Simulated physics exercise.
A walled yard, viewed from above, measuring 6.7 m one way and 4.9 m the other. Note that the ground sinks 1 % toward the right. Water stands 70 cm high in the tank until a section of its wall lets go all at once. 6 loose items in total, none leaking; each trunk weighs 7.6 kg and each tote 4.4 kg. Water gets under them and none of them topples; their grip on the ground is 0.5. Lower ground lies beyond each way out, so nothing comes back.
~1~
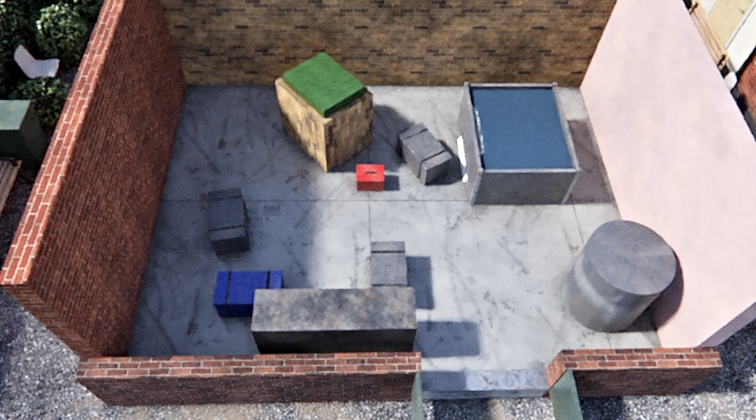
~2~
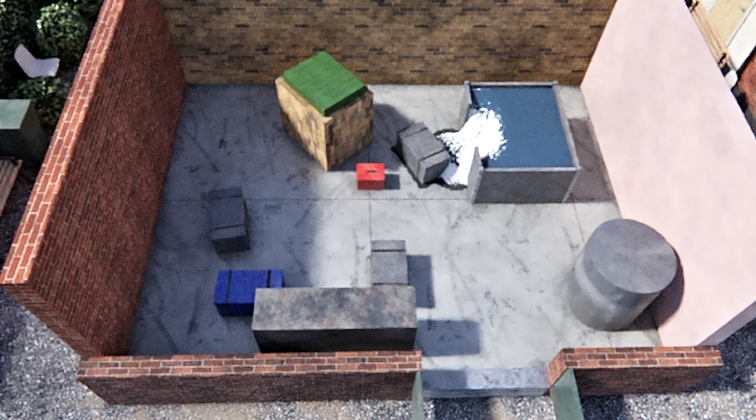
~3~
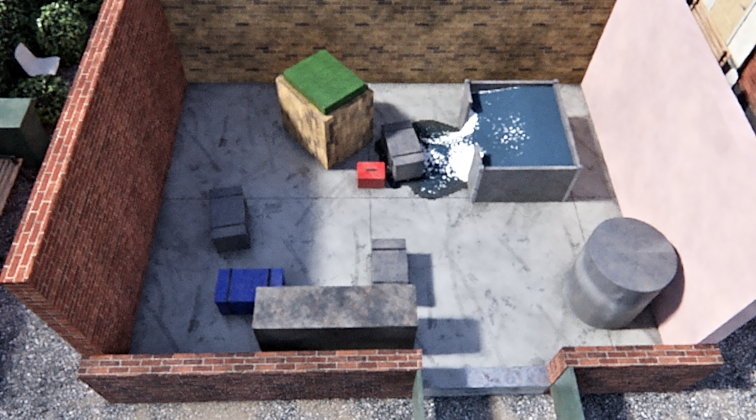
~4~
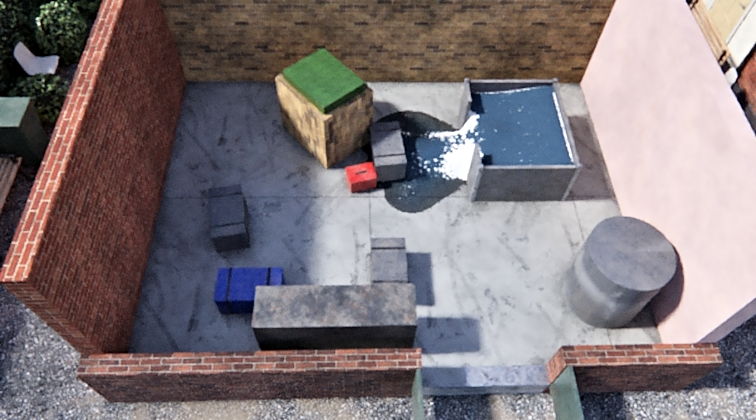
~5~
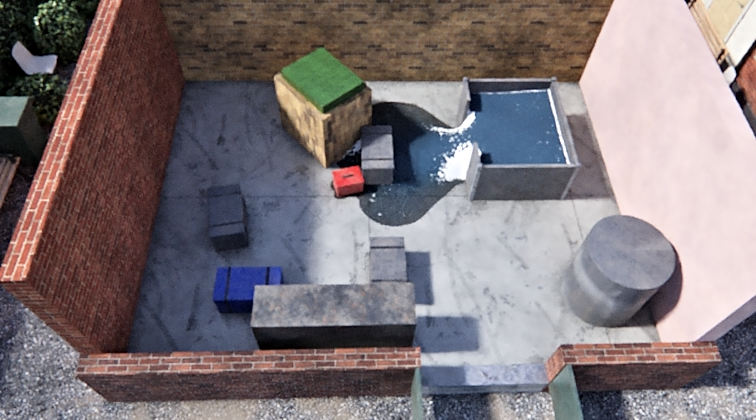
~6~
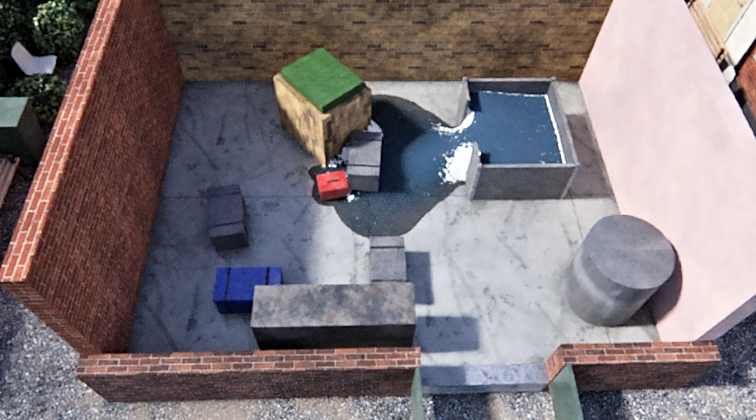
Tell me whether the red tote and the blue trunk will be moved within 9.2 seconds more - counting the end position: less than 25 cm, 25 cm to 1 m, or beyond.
My prediction: Red tote: Is swept well away; blue trunk: Shifts a bit.
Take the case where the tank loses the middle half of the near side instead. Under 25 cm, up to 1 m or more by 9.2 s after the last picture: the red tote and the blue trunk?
Well, the red tote basically stays there and the blue trunk basically stays there.
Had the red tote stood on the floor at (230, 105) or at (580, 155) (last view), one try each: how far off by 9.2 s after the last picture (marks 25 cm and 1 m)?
From the first place it goes well off; from the second it shuffles over a little.
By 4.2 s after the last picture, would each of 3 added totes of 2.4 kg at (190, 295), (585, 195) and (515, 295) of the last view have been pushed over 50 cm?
In order: Above it, below it, below it.
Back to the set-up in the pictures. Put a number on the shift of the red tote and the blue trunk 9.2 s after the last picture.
Roughly 200 cm and 50 cm.
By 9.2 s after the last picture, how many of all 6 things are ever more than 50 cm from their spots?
Answer: 6.
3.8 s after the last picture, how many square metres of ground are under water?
At that time the wet patch spans about 23 m2.
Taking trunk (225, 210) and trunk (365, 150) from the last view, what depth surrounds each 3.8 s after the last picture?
I'd estimate 11 cm for the first and 13 cm for the second.
Then, 1.2 s after the last picture the red tote is near (194, 224), 2.5 m from its start, afloat; the blue trunk is near (224, 312), 0.5 m from its start, aground; 0 of 6 are out; 3 afloat.
Then, 3.8 s after the last picture the red tote is near (196, 218), 2.5 m from its start, afloat; the blue trunk is near (219, 307), 0.5 m from its start, afloat; 0 of 6 are out; 5 afloat.
Then, 6.2 s after the last picture the red tote is near (313, 173), 0.8 m from its start, afloat; the blue trunk is near (228, 269), 0.3 m from its start, afloat; 0 of 6 are out; 4 afloat.
Then, 9.2 s after the last picture the red tote is near (499, 237), 2.1 m from its start, afloat; the blue trunk is near (257, 249), 0.5 m from its start, afloat; 0 of 6 are out; 5 afloat.
